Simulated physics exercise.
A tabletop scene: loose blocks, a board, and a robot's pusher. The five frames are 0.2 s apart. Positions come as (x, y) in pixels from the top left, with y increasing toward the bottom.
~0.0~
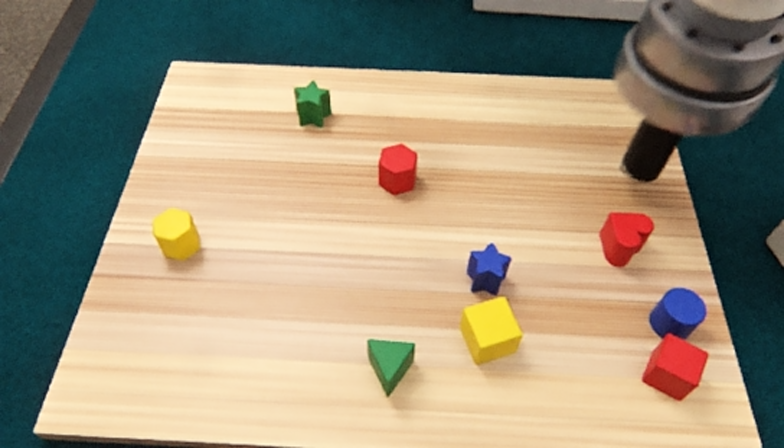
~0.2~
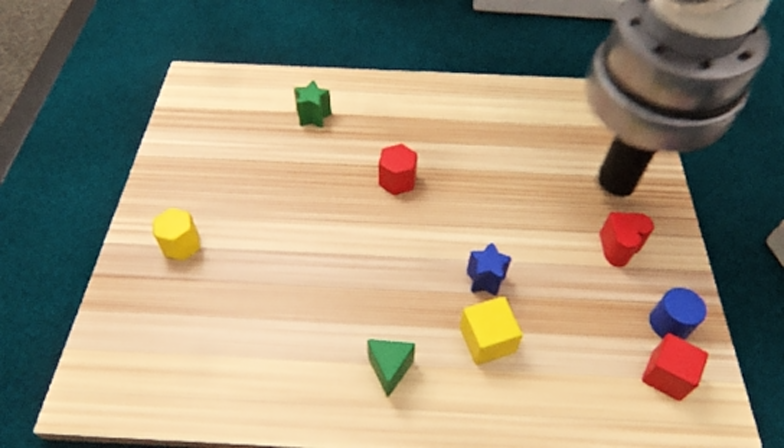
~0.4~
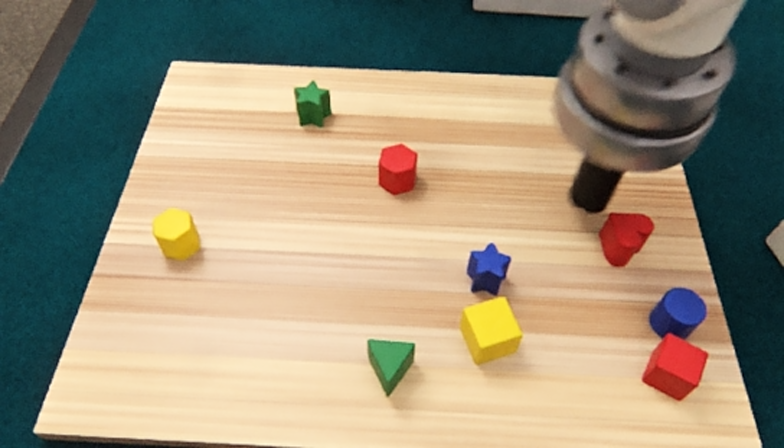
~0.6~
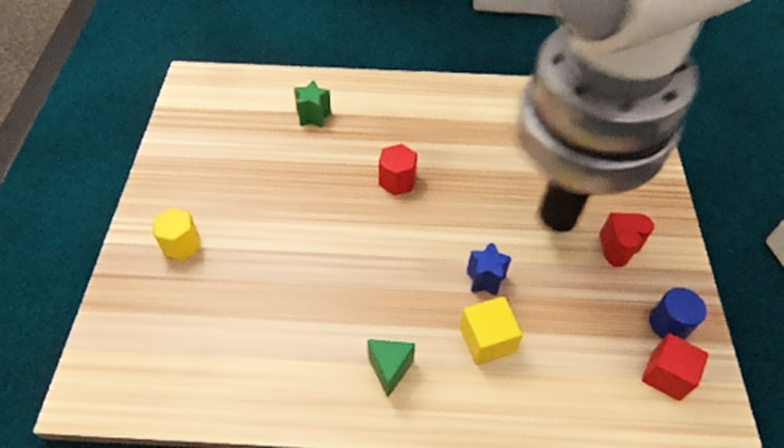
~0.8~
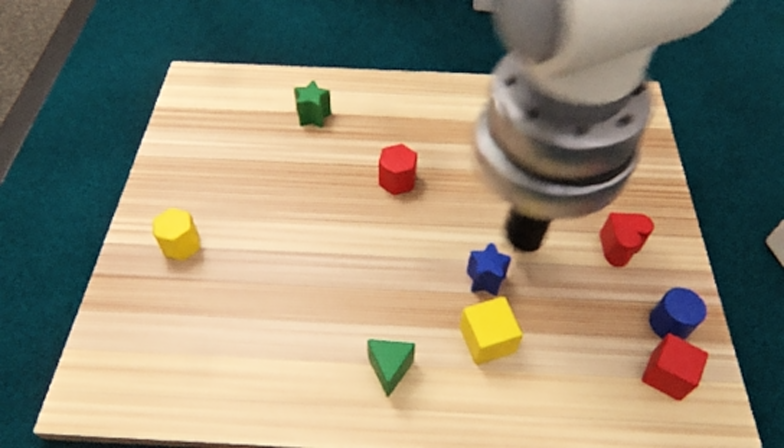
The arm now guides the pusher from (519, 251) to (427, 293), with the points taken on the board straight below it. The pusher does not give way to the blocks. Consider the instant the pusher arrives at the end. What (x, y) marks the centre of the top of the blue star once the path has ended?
Pixel (430, 309).
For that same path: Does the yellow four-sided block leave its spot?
The answer is no.
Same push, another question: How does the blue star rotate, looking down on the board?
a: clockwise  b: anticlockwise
Answer: B.
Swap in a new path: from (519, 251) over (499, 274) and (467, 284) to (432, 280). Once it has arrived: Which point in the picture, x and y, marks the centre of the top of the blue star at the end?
It should be at (419, 291) by then.
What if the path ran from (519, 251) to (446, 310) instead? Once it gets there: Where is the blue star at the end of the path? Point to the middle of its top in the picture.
Roughly at (421, 315).
What follows on the original path. Halfway along, pusher (476, 257); blue star (462, 281), turned 20° anticlockwise.
At the end, pusher (428, 279); blue star (430, 309), turned 45° anticlockwise; yellow four-sided block still.
